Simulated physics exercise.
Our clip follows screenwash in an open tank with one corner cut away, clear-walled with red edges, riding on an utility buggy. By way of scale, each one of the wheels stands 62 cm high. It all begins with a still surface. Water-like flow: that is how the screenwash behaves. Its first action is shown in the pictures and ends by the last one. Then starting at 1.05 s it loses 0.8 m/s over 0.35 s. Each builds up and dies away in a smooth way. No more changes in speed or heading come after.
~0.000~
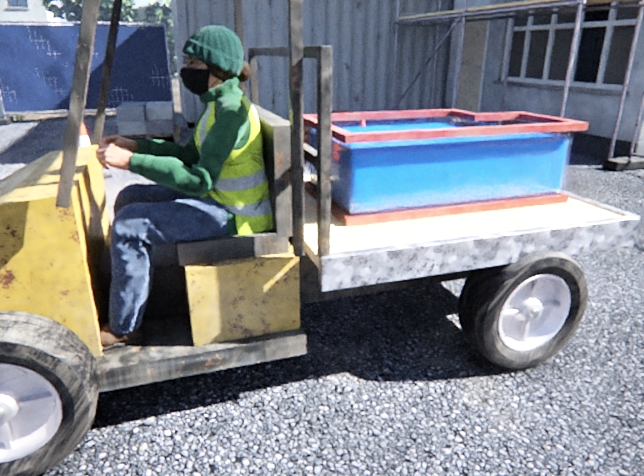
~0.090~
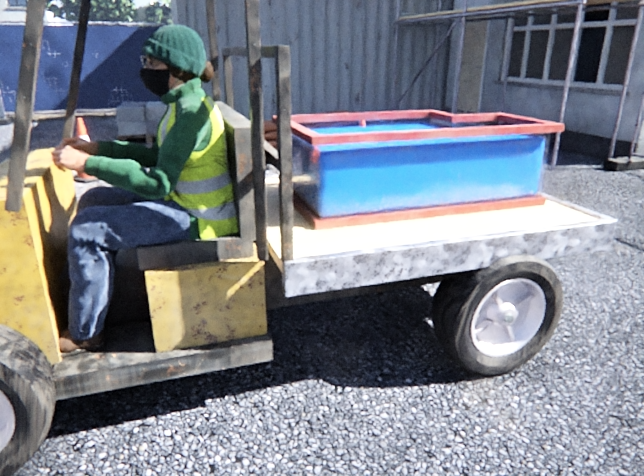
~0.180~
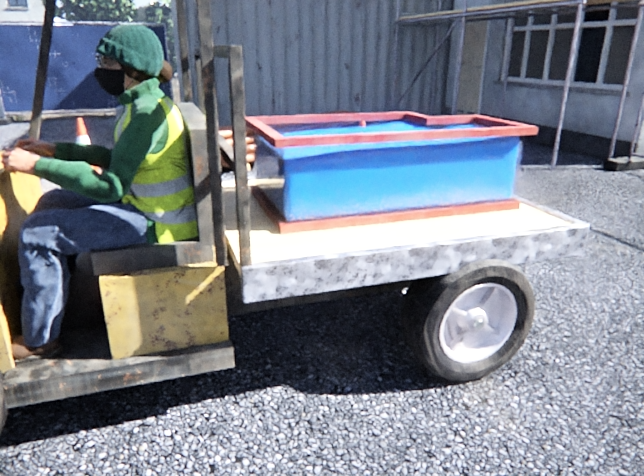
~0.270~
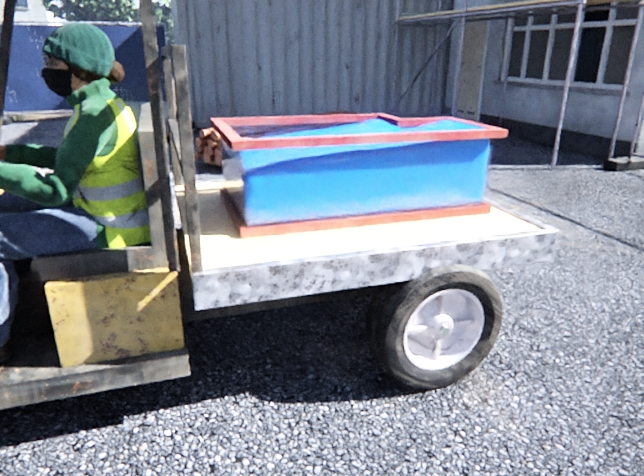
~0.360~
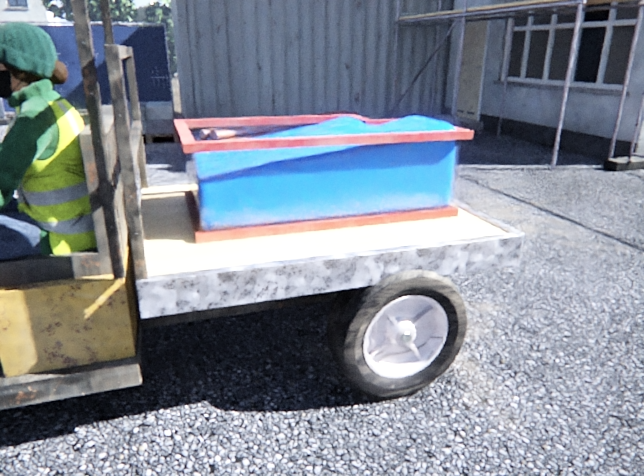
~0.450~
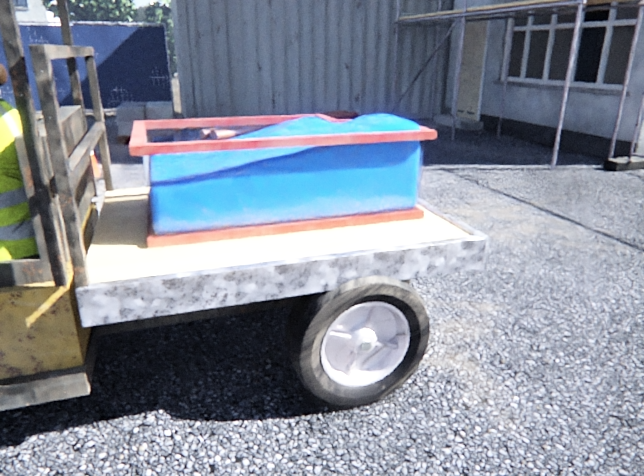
In the video, a masked driver in a green beanie and yellow vest moves a utility buggy left across gravel, carrying a clear-walled, red-edged tank of blue liquid, whose level surface gradually climbs towards the right end.
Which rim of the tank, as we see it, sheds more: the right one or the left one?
Watch it, more will pour over on the left in this view.
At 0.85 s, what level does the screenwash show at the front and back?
It reads roughly 30 cm up front and 32 cm at the back.
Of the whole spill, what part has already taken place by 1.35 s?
10 %.
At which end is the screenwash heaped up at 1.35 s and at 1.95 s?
Towards the fore, and after that towards the aft.
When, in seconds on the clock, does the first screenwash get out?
About 0.8 s.
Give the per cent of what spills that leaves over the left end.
It comes to about 50 per cent of the spill.
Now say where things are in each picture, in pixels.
In the first picture, the surface is at (361, 145) by the front wall; at (548, 134) by the back wall; it shows no tilt against the walls; the front is on the left, levels are read along the near wall; a wheel hub at (541, 318).
In the second picture, the surface is at (331, 147) by the front wall; at (525, 136) by the back wall; it shows no tilt against the walls.
In the third picture, the surface is at (297, 154) by the front wall; at (499, 134) by the back wall; it climbs 2° towards the right end.
In the fourth picture, the surface is at (258, 165) by the front wall; at (470, 130) by the back wall; it climbs 6° towards the right end.
In the fifth picture, the surface is at (215, 172) by the front wall; at (436, 123) by the back wall; it climbs 9° towards the right end.
In the sixth picture, the surface is at (168, 179) by the front wall; at (400, 121) by the back wall; it climbs 10° towards the right end; a wheel hub at (370, 350).
Then, 0.85 s in, the surface is 30 cm up at the front and 33 cm at the back; 1 per cent is out, mostly over the right end, some over the near side.
Then, 1.35 s in, the surface is 44 cm up at the front and 14 cm at the back; 1 per cent is out, over the right end and the near side.
Then, 1.95 s in, the surface is 28 cm up at the front and 36 cm at the back; 7 per cent is out, over the left end, a little elsewhere.
Then, 4.39 s in, 12 per cent is out, over the left end and the right end, a little elsewhere; the left end has passed 6 per cent and the right end 3.
